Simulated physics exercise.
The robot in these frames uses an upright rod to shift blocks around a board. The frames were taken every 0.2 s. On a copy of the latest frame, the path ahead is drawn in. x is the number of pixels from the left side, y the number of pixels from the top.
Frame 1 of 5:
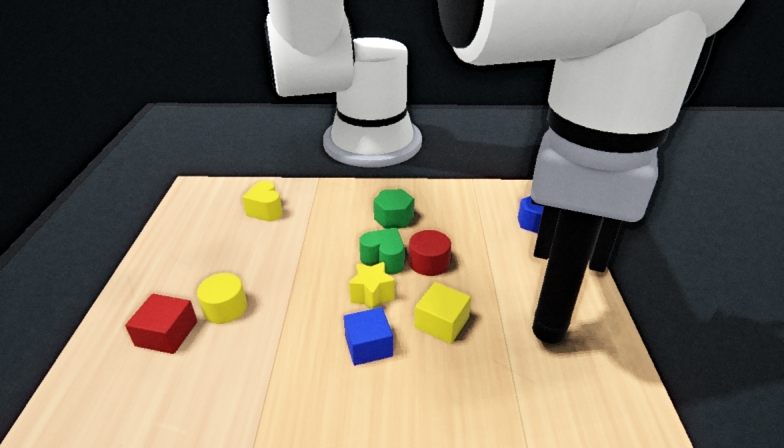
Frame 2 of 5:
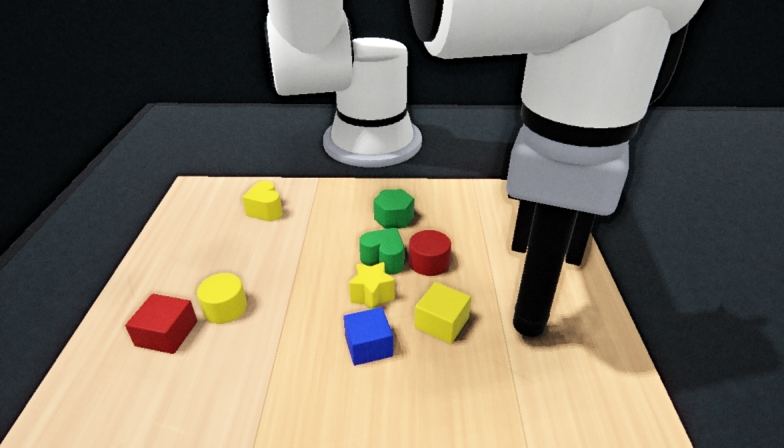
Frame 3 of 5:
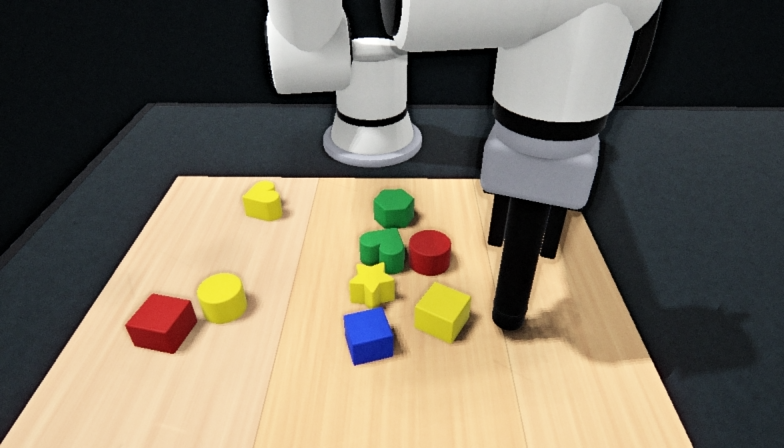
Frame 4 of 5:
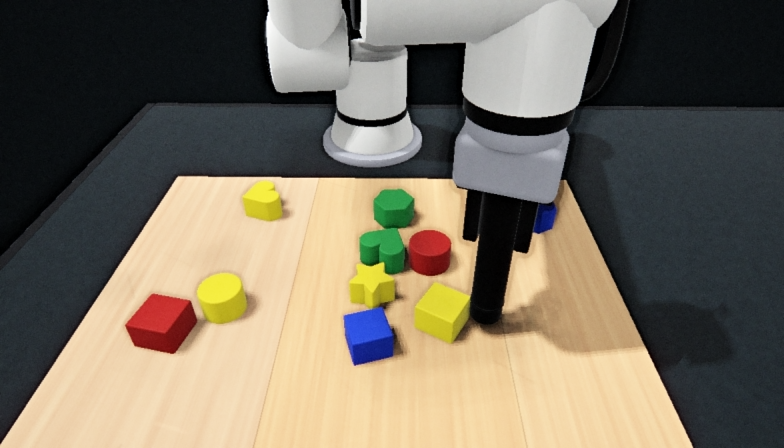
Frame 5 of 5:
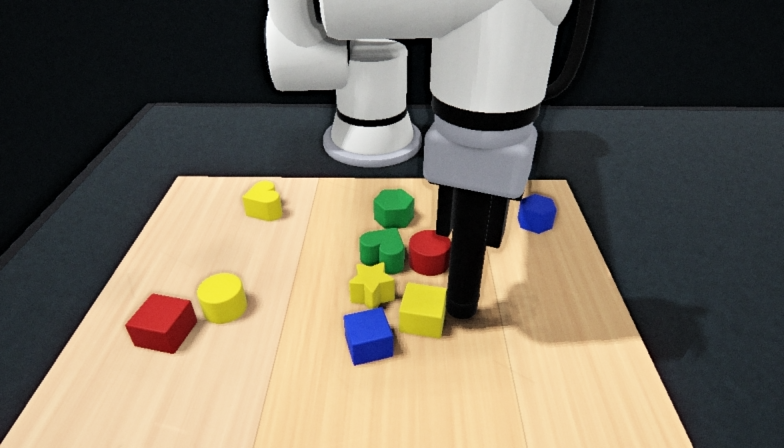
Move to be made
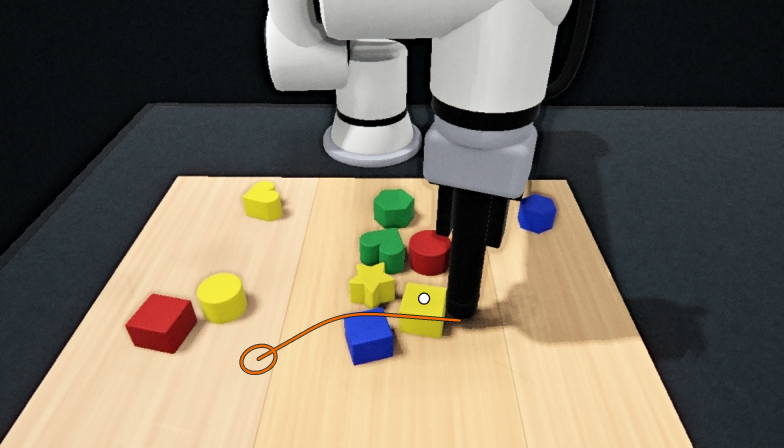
The clip shows a robot arm moving an upright black rod leftward across a wooden board scattered with red, yellow, green and blue blocks, then pushing the yellow square block slightly left, while the other blocks stay in place.
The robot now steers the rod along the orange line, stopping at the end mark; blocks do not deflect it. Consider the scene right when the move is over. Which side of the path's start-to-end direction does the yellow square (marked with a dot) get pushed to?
It is displaced to the right.
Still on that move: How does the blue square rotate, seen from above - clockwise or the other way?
It ends up turned anticlockwise.
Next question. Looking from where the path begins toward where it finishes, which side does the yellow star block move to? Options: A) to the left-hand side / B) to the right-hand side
I choose B.
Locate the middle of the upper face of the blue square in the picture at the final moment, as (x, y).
Its top face will be centred at roughly (343, 331).
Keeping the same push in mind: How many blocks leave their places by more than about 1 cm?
This push will displace three or more blocks.
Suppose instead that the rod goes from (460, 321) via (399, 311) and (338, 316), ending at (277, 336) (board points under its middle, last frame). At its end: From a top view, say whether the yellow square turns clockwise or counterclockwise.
It swings round anticlockwise.
Path on the board, from (460, 321) by way of (390, 315) and (323, 324) to (259, 359); the dot is on the yellow square.
On the path given first. One third of the way, rod (389, 304); blue square (343, 331), turned 65° anticlockwise; yellow star block (354, 268), turned 40° clockwise; yellow square (352, 297), turned 15° anticlockwise.
Two thirds of the way, rod (320, 312); blue square (343, 331), turned 65° anticlockwise; yellow star block (354, 268), turned 40° clockwise; yellow square (281, 305).
At the end, rod (256, 348); yellow disc in place; blue square (343, 331), turned 65° anticlockwise; yellow star block (354, 268), turned 40° clockwise; yellow square (240, 311), turned 30° clockwise.
